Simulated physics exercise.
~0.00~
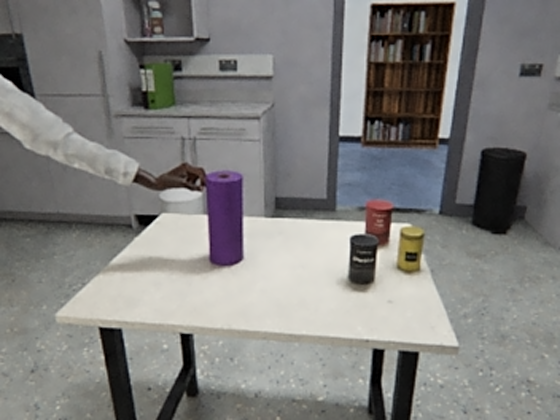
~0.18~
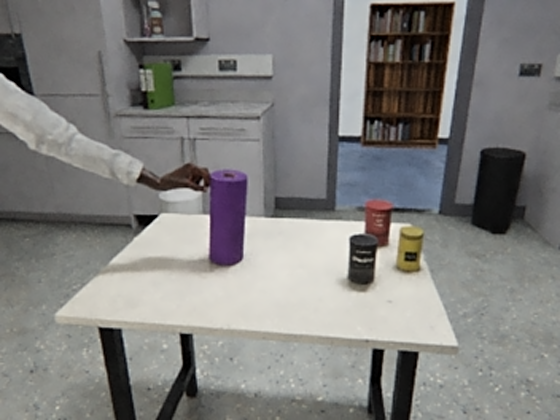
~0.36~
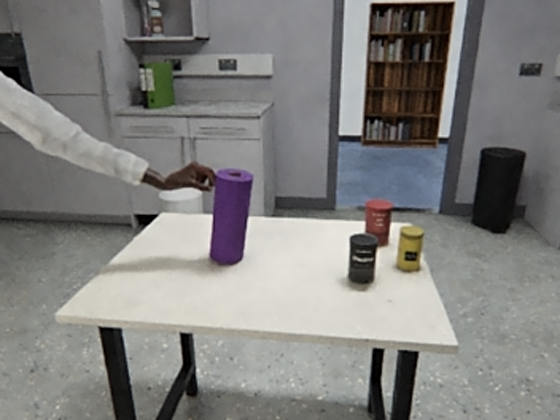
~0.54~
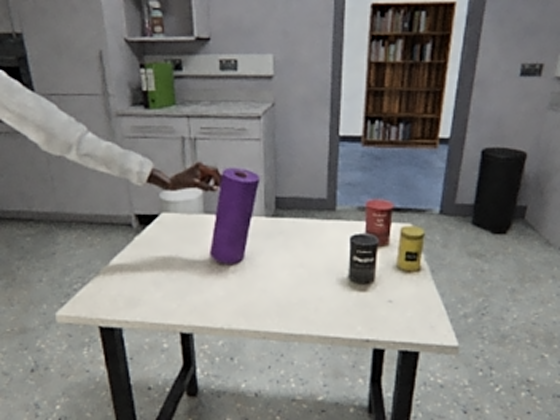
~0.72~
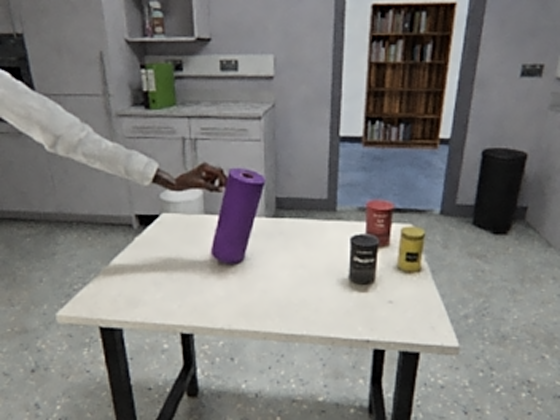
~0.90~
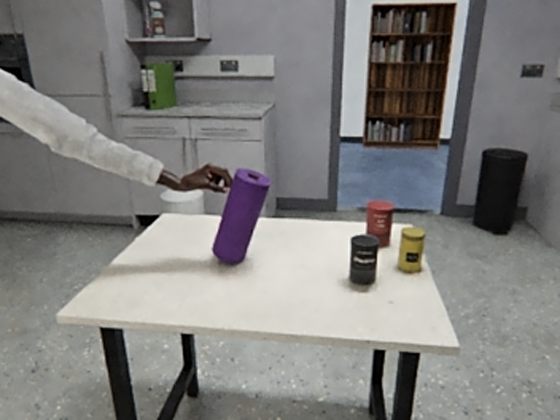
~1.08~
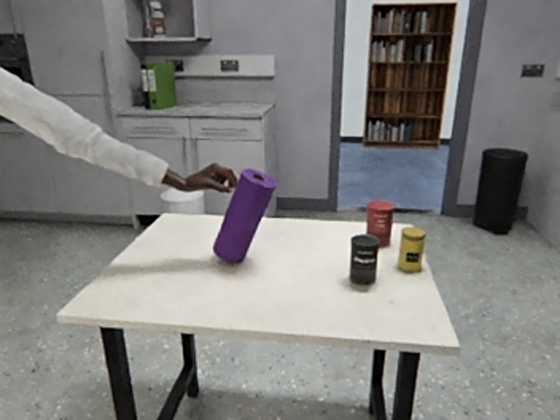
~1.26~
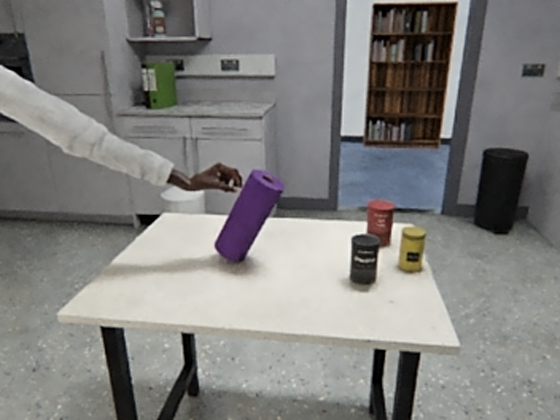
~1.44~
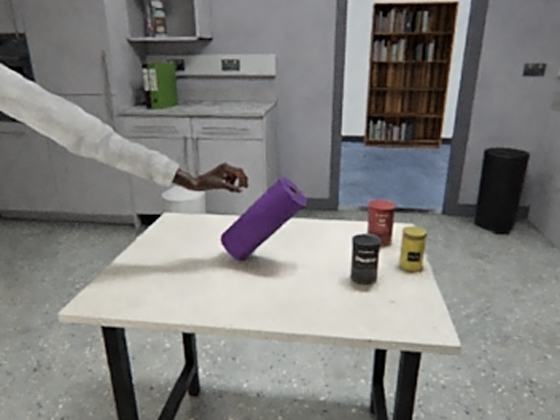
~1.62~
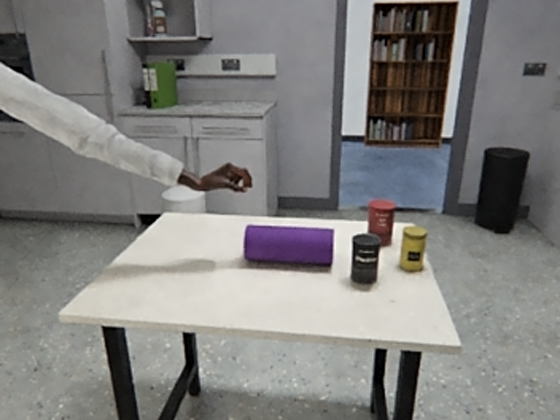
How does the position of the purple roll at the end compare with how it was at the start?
At the start the purple roll stands upright on the table, and at the end it lies on its side.
